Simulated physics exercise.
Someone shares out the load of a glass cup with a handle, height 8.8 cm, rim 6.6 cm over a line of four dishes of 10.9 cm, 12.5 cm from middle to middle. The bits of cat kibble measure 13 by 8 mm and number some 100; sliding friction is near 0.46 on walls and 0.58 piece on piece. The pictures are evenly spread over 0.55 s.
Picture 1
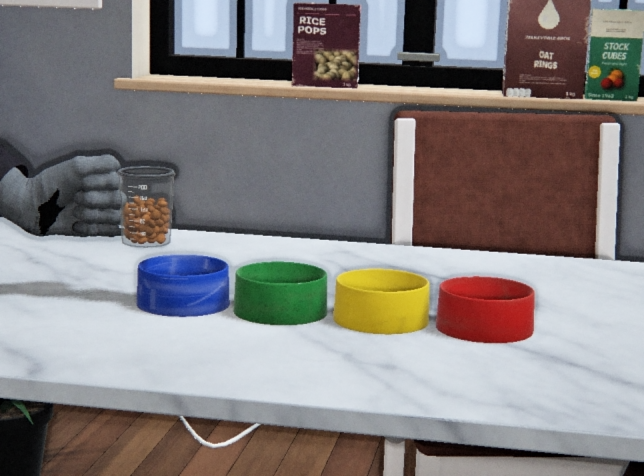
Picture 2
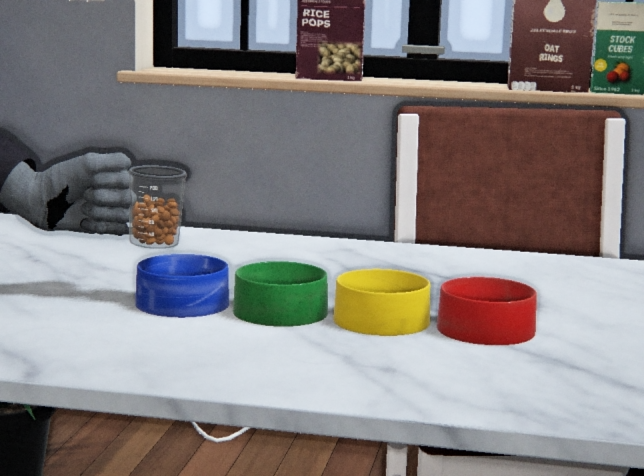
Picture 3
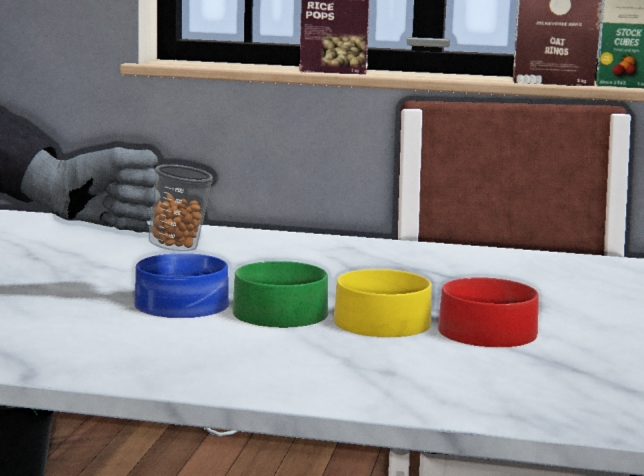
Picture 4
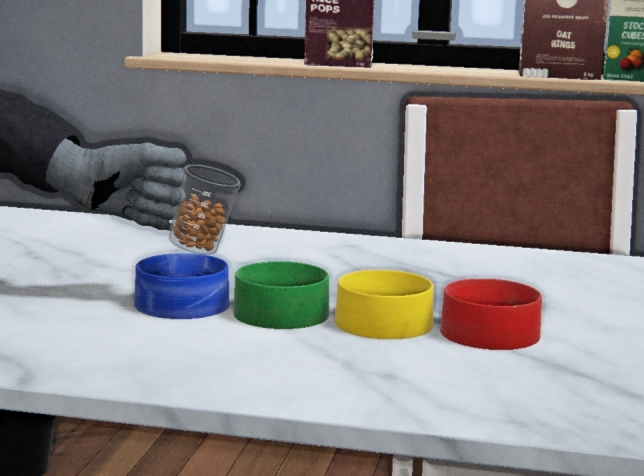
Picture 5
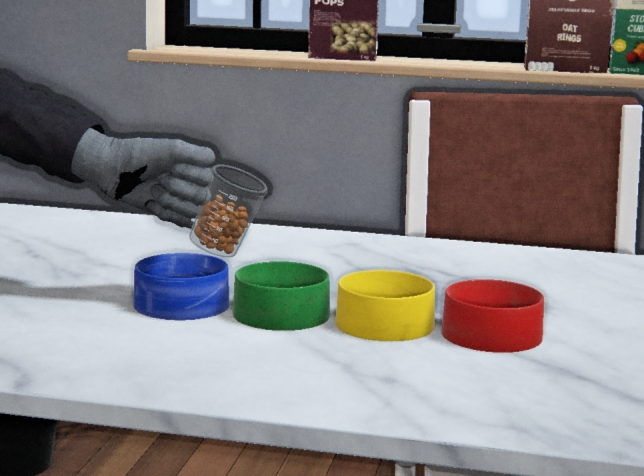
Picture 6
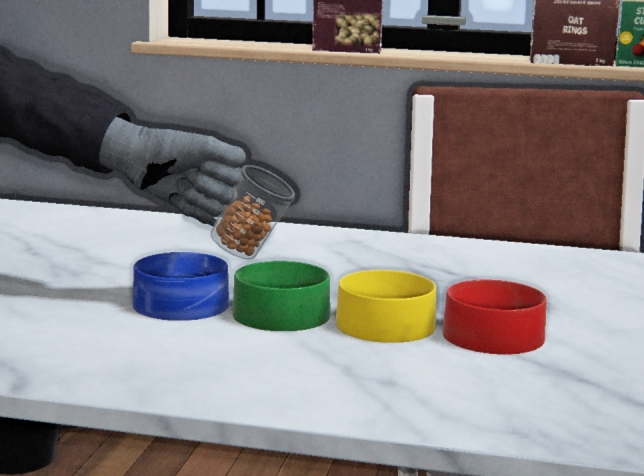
The footage shows a gray-gloved hand moving a clear cup of small brown pieces rightward above a marble table, gradually tilting it to the right, from beside the blue dish toward the green one in a row with yellow and red dishes.
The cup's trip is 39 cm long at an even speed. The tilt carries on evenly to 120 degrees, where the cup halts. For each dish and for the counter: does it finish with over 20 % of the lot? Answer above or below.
Red: Above, blue: Below, green: Below, yellow: Below, counter: Below.
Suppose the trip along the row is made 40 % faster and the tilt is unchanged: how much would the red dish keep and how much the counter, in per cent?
Red 100, counter 0.
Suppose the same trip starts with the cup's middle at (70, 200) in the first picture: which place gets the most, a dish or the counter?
The winner: Yellow.
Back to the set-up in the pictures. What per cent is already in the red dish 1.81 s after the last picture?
Near 75 per cent so far.
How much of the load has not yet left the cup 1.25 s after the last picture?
Some 90 per cent of the load.
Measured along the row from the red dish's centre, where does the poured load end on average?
Some 1 cm to the right.
Then, 0.75 s after the last picture, tilt 71 degrees; cup holds 100 %.
Then, 1.25 s after the last picture, tilt 100 degrees; cup holds 90 %, red 10 %.
Then, 1.81 s after the last picture, tilt 120 degrees; cup holds 25 %, red 75 %.
In the end, red 100 %, blue 0 %, green 0 %, yellow 0 %, counter 0 %.
